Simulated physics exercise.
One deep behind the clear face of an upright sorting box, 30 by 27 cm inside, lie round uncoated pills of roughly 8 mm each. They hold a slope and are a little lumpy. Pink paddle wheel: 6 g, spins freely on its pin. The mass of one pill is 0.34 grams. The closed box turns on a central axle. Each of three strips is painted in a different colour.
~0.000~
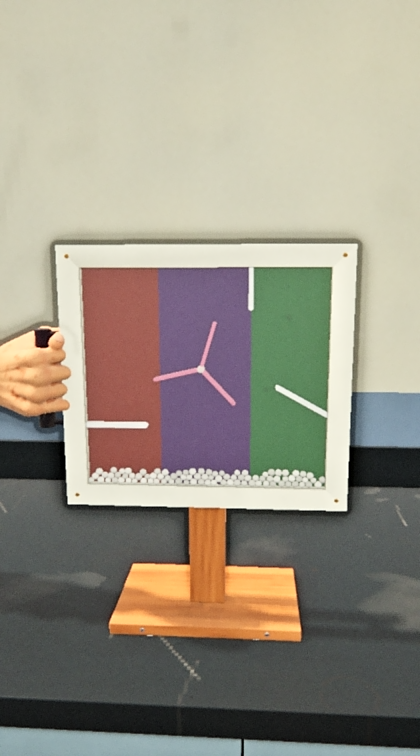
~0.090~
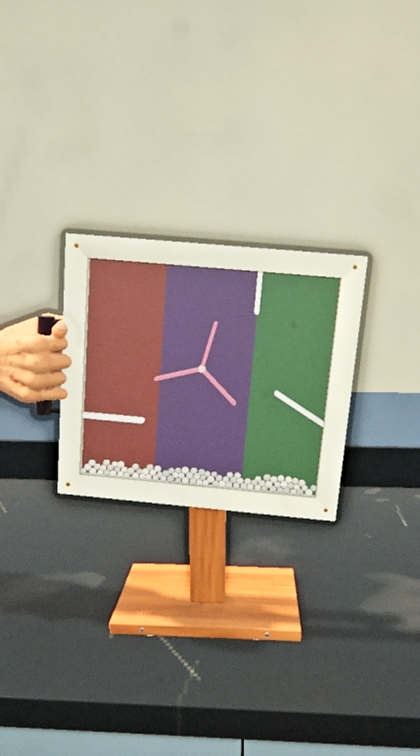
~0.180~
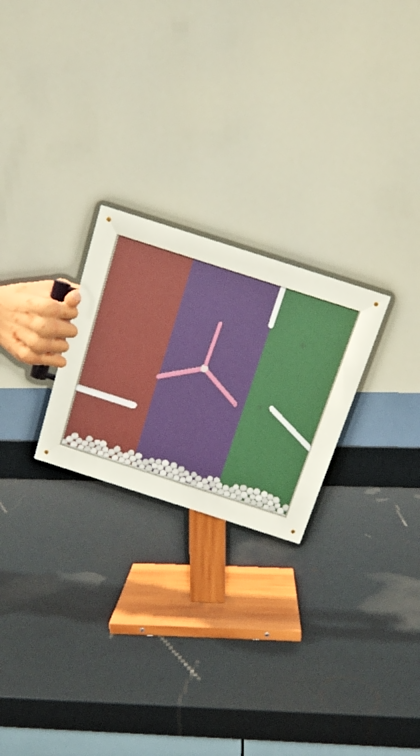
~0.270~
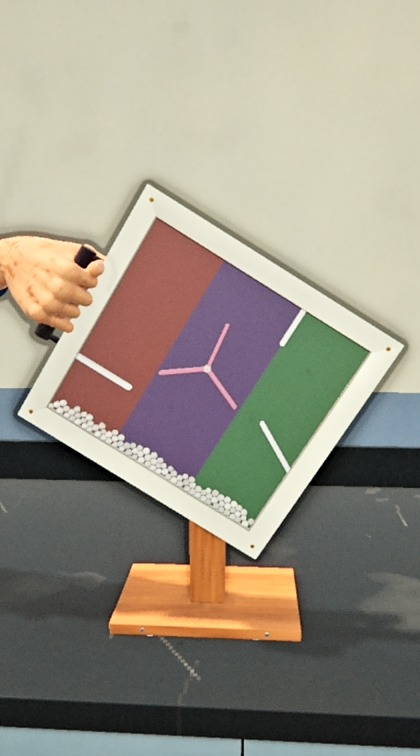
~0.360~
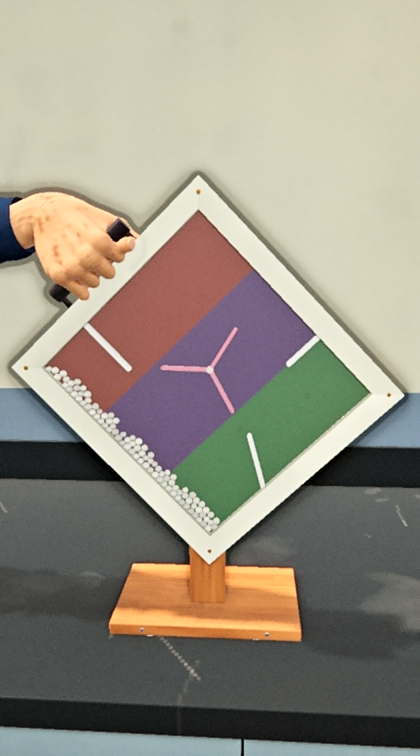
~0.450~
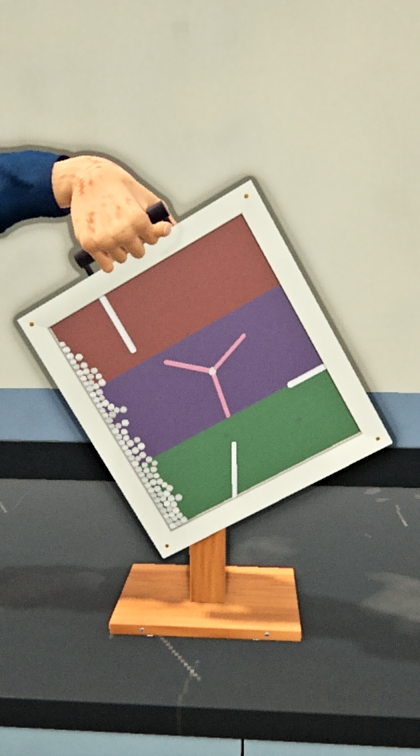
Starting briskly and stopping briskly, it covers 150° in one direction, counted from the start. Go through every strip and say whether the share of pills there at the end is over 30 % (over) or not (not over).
Red strip - not over, purple strip - not over, green strip - over.
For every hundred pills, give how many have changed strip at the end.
Moved share: About 70 per cent.
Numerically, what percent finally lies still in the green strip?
Roughly 95 percent.
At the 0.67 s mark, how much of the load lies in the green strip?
I'd say close to 70 in a hundred.
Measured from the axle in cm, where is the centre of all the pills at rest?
Some 10 cm left and 7 cm below.
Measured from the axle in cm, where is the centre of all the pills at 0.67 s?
Offset approx. 11 cm left, 7 cm below.
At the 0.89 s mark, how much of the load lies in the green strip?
It works out at roughly 75 %.
After 0.67 s, it stands 95° clockwise; the pills' middle is 11 cm left of and 7 cm below the centre; red 10 %, purple 15 %, green 70 %.
After 0.89 s, it stands 130° clockwise; the pills' middle is 13 cm left of and level with the centre; red 10 %, purple 20 %, green 75 %.
After 1.08 s, it stands 150° clockwise; the pills' middle is 11 cm left of and 1 cm below the centre; red 5 %, purple 15 %, green 85 %.
At rest by 3.2 s, it stands 150° clockwise; red 0 %, purple 5 %, green 95 %.
